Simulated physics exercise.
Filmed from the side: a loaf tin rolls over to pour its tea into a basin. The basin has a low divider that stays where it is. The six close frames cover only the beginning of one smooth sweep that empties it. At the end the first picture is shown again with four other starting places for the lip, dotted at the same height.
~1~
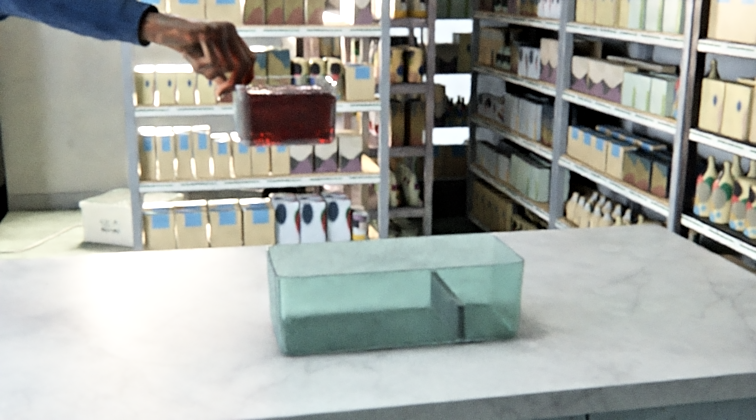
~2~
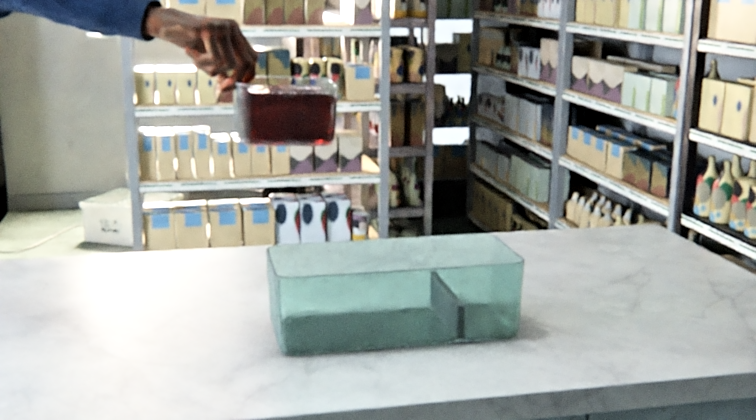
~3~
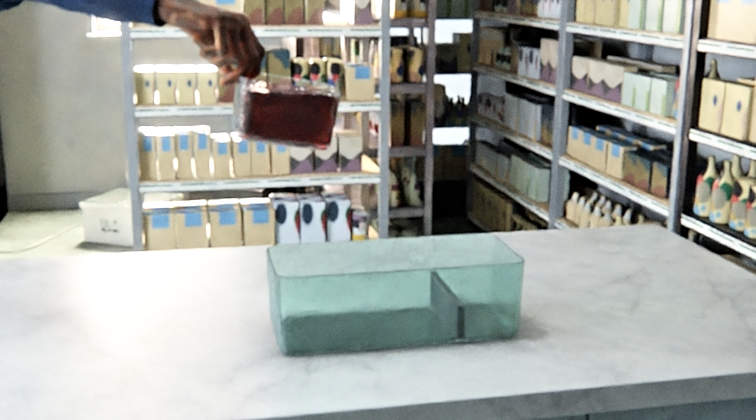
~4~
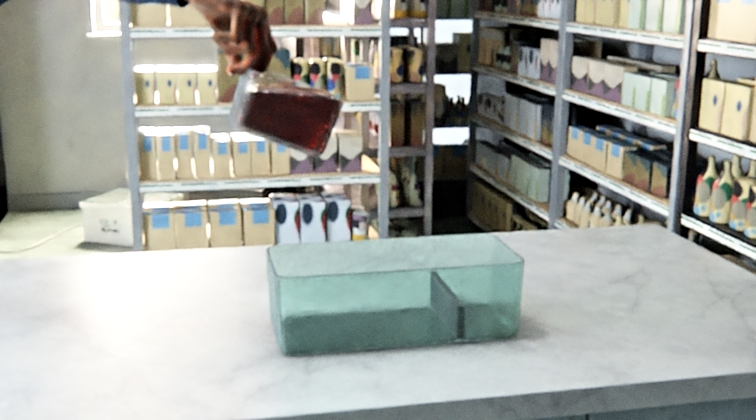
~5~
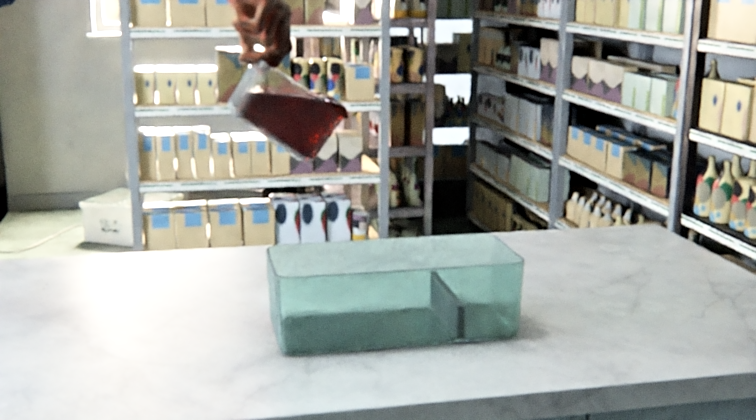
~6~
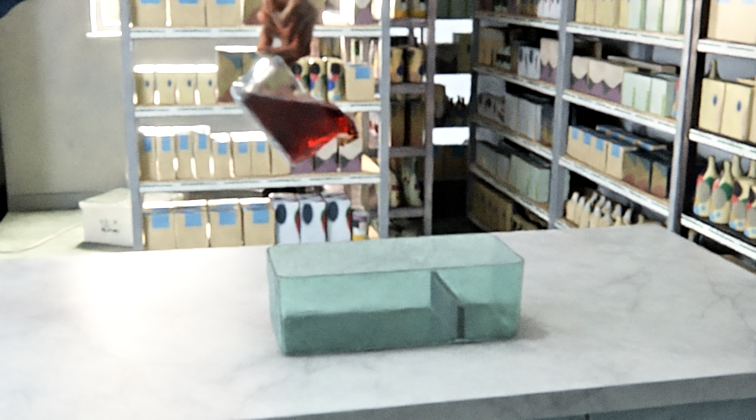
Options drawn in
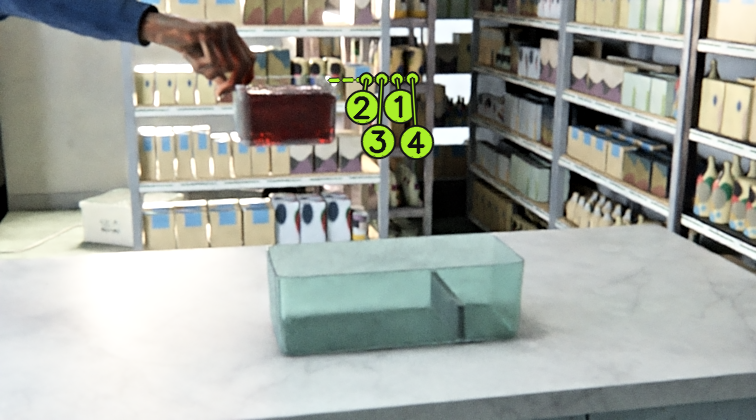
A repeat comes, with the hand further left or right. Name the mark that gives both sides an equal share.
Go for 4.
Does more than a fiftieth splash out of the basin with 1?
Yes.
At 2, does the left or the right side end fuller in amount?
The left one.
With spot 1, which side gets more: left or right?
The left side.
On the marked copy, 1 at (397, 79); 2 at (366, 79); 3 at (381, 79); 4 at (412, 78).
If 1 is chosen, about 61 % ends left of the wall and 30 % right of it; 9 % is lost outside.
If 2 is chosen, about 83 % ends left of the wall and 8 % right of it; 9 % is lost outside.
If 3 is chosen, about 78 % ends left of the wall and 15 % right of it; 8 % is lost outside.
If 4 is chosen, about 48 % ends left of the wall and 41 % right of it; 10 % is lost outside.
